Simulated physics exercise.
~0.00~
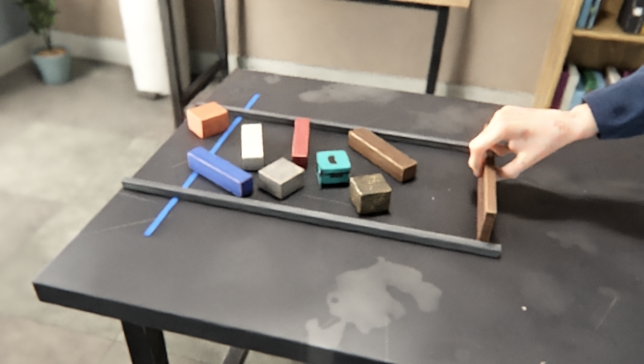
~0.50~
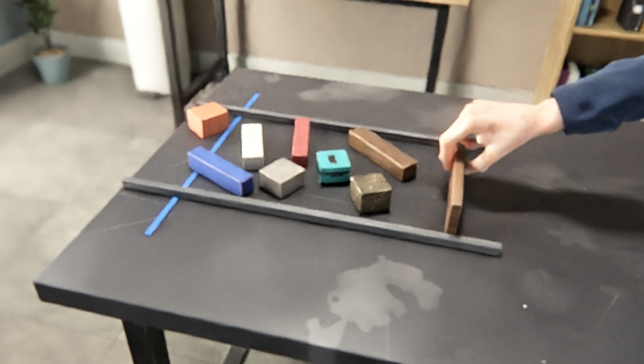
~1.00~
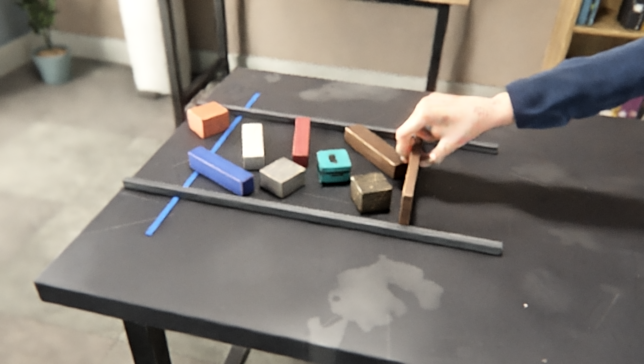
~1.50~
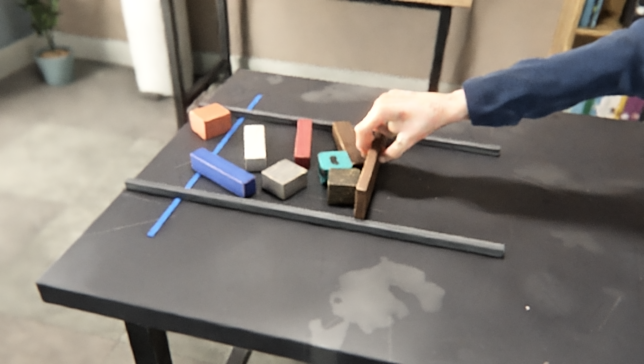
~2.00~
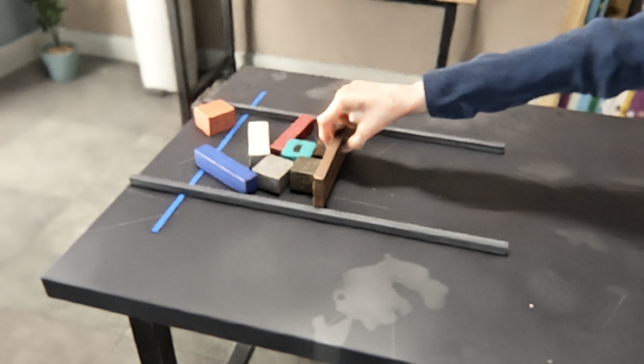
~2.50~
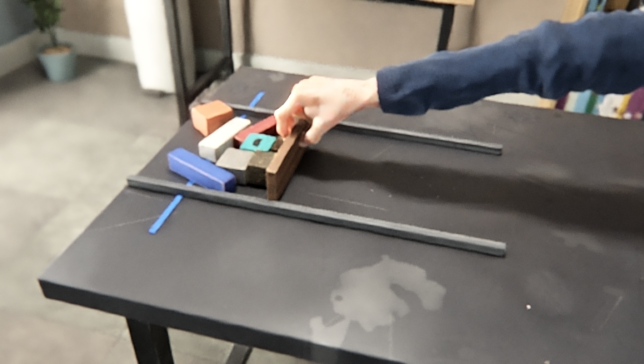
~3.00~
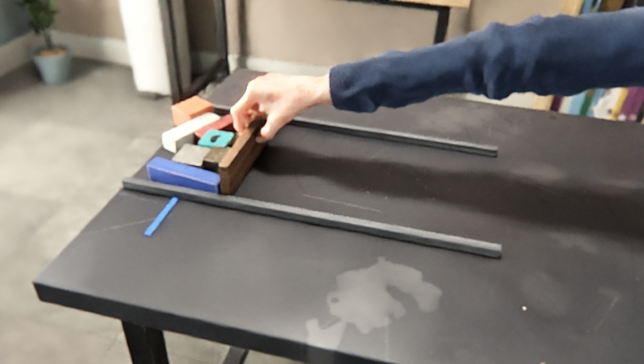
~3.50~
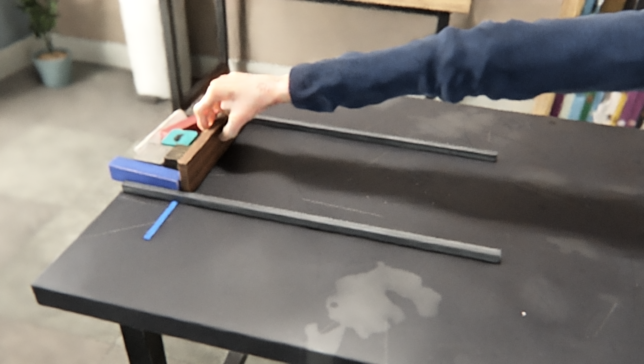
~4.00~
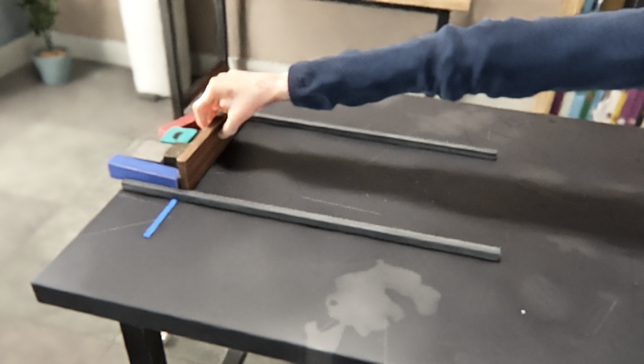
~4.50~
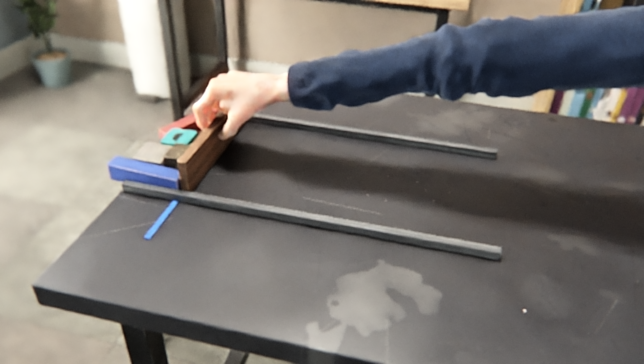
A hand slid an upright wooden board leftward between two rails, bunching the scattered blocks and pushing them past the blue tape to the table's far edge, where the orange block and white bar went over while a blue one stayed, sticking out.
